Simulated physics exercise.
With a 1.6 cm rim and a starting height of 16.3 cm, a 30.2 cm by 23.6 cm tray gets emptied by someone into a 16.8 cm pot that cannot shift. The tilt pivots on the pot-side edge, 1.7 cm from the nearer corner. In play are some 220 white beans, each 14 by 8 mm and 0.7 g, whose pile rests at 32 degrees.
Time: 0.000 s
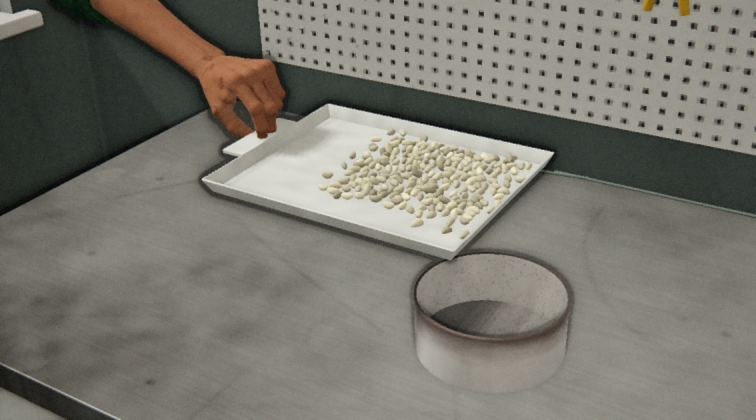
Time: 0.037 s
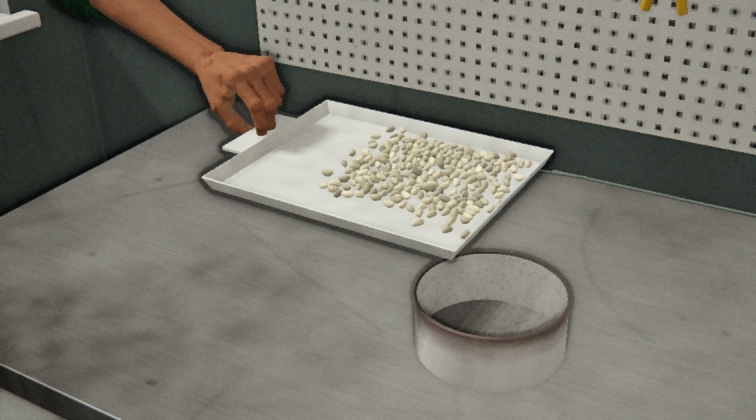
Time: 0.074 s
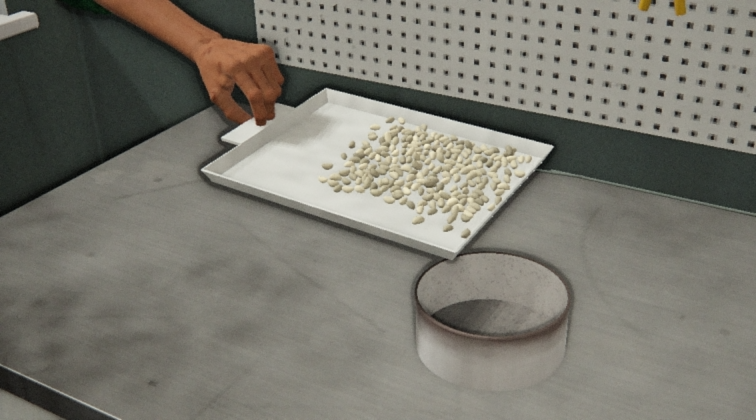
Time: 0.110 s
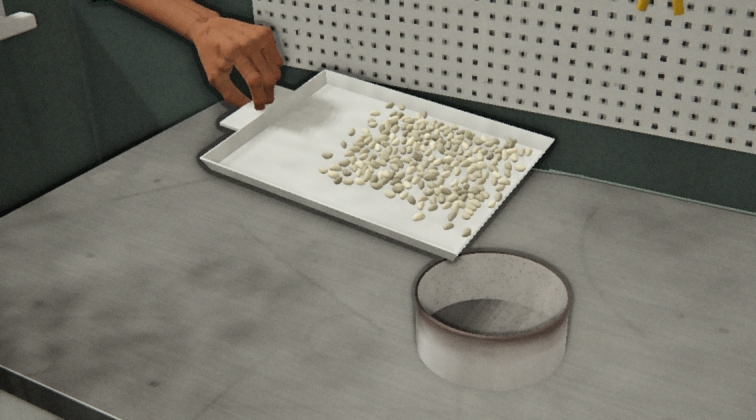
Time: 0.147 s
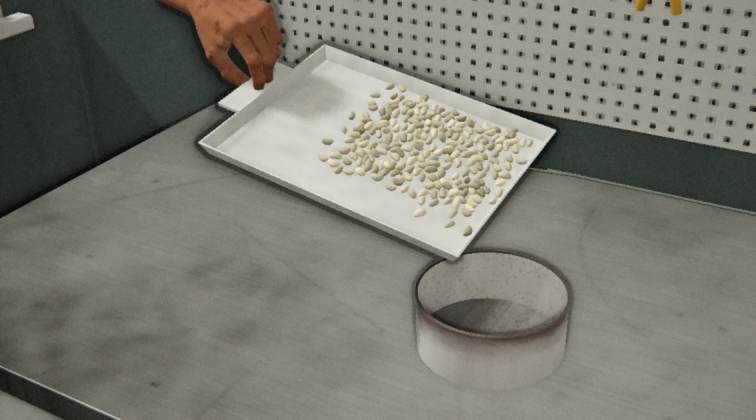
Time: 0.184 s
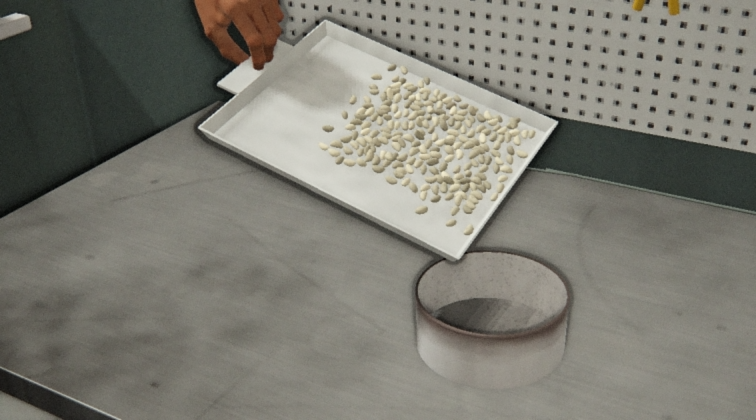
Hand at the handle of a white tray of pale beans, raising its far left side beside a round pot on a grey worktop.
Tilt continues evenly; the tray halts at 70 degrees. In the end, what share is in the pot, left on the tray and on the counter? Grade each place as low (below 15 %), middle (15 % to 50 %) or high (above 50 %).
Pot - low; tray - low; counter - high.
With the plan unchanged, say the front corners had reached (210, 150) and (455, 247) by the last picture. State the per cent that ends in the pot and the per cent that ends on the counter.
Pot 5, counter 95.
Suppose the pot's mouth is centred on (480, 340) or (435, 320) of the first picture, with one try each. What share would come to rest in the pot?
Close to 75 in a hundred, then close to 25 in a hundred.
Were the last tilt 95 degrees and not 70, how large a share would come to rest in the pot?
That comes out at some 0 per cent.
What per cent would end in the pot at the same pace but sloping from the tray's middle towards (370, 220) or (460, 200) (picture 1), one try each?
Near 0 and 35 per cent, in that order.
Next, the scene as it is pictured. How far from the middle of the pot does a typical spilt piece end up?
Roughly 22 centimetres.
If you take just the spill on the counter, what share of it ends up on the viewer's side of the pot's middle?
Roughly 100 per cent.
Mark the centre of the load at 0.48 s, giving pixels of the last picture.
Look near (474, 167) in the last picture.
After 0.36 s, tilt 46 degrees; the tray holds 100 %, the pot 0 %.
After 0.48 s, tilt 64 degrees; the tray holds 100 %, the pot 0 %.
After 0.73 s, tilt 70 degrees; the tray holds 5 %, the pot 0 %.
By 2.3 s all is still; pot 0 %, tray 0 %, counter 100 %.
